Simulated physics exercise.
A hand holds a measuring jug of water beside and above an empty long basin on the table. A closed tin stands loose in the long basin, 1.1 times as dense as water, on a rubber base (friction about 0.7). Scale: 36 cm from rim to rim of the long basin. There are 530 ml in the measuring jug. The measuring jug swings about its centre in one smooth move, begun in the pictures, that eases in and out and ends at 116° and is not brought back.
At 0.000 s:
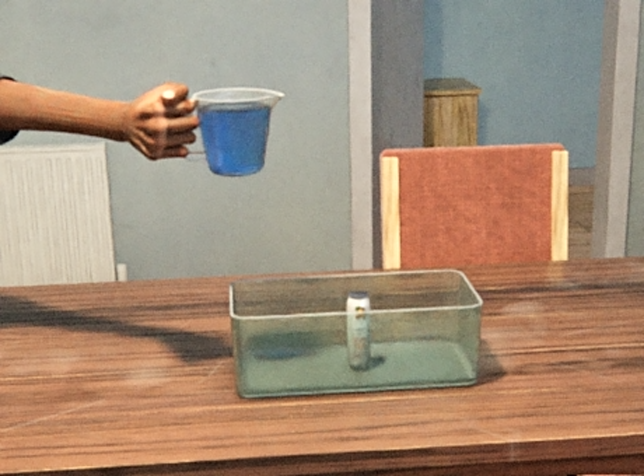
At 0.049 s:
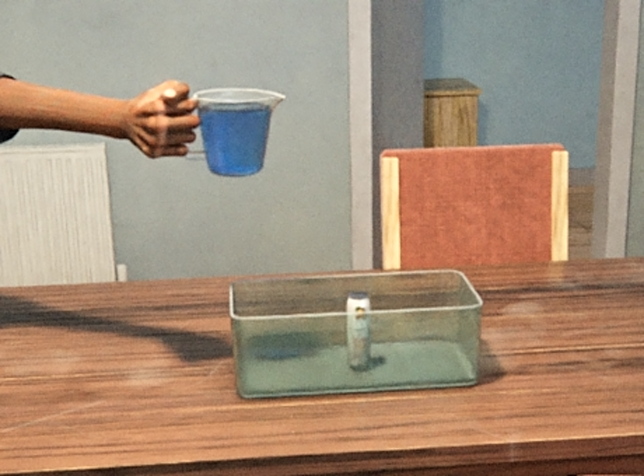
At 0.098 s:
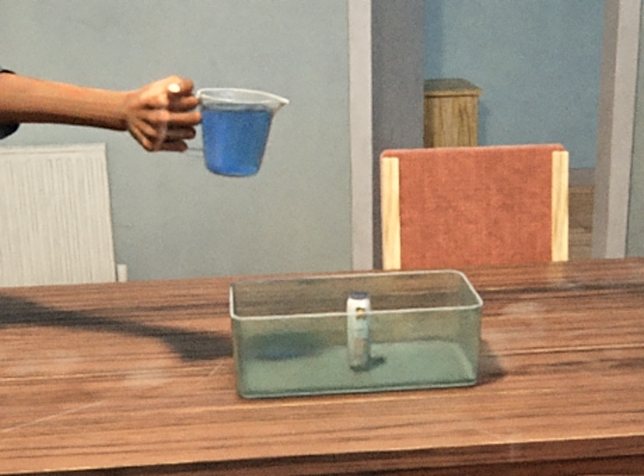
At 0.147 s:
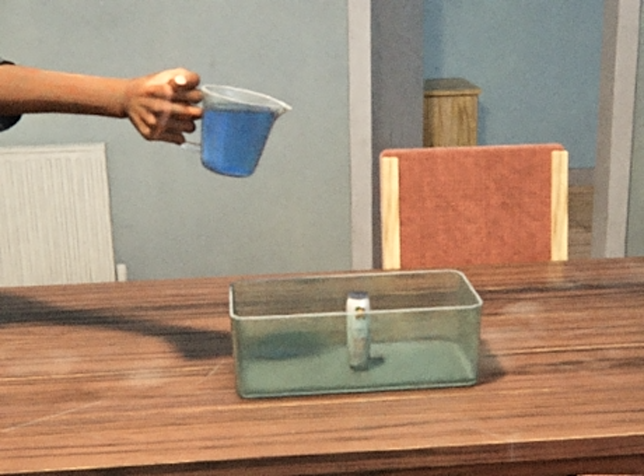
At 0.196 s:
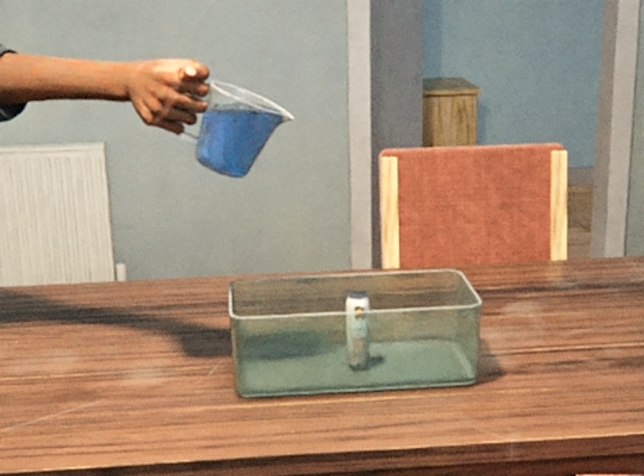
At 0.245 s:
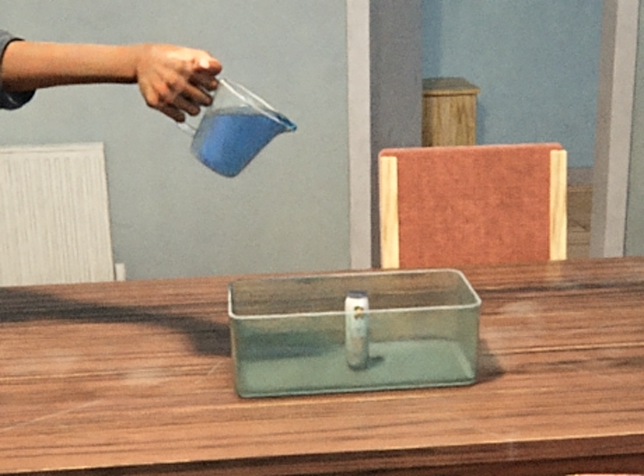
In a grey-walled room with a pale radiator, a rust-red chair and a small wooden cabinet behind, a brown wooden table is seen from slightly above by a still camera. A long, greenish clear basin with a small, pale upright tin inside sits on it, while at upper left a hand holds a clear jug of blue liquid. The hand rises slightly and tilts the jug rightward, slowly then faster, the liquid shifting towards its spout.
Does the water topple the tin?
The tin topples.
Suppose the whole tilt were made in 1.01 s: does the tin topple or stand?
Then it falls.
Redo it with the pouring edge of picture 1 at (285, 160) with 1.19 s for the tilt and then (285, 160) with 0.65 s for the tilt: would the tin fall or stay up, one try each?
First it stays up; then it remains upright.
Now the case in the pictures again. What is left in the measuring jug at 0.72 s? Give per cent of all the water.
Near 2 in a hundred.
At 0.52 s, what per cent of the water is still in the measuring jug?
Near 36 in a hundred.
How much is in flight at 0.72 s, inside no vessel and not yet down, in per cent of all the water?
Some 18 per cent.
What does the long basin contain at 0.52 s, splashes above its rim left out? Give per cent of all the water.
About 14 per cent.
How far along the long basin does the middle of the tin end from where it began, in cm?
Some 8.5 cm.
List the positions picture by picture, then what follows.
It leans 0°; its right rim is at (285, 95); the water meets the walls at (199, 107) and (270, 105); the long basin's rim runs from (231, 300) to (471, 288); the tin's top is at (358, 298), in the first frame.
It leans 2°; its right rim is at (286, 96); the water meets the walls at (199, 107) and (271, 106), in the second frame.
It leans 6°; its right rim is at (289, 101); the water meets the walls at (201, 105) and (273, 108), in the third frame.
It leans 14°; its right rim is at (292, 108); the water meets the walls at (205, 105) and (278, 110), in the fourth frame.
It leans 24°; its right rim is at (295, 118); the water meets the walls at (207, 109) and (285, 112), in the fifth frame.
It leans 36°; its right rim is at (296, 130); the water meets the walls at (203, 119) and (290, 122); 2 per cent is over the edge, in the sixth frame.
By 0.52 s the tilt is 104° and 36 per cent is still to pour; the tin stands where it began.
By 0.72 s the tilt is 116° and 2 per cent is still to pour; the tin leans 7°.
By 0.92 s the tilt is 116° and 0 per cent is still to pour; the tin leans 43°.
By 1.15 s the tilt is 116° and 0 per cent is still to pour; the tin lies on its side.
At rest the tin lies on its side.
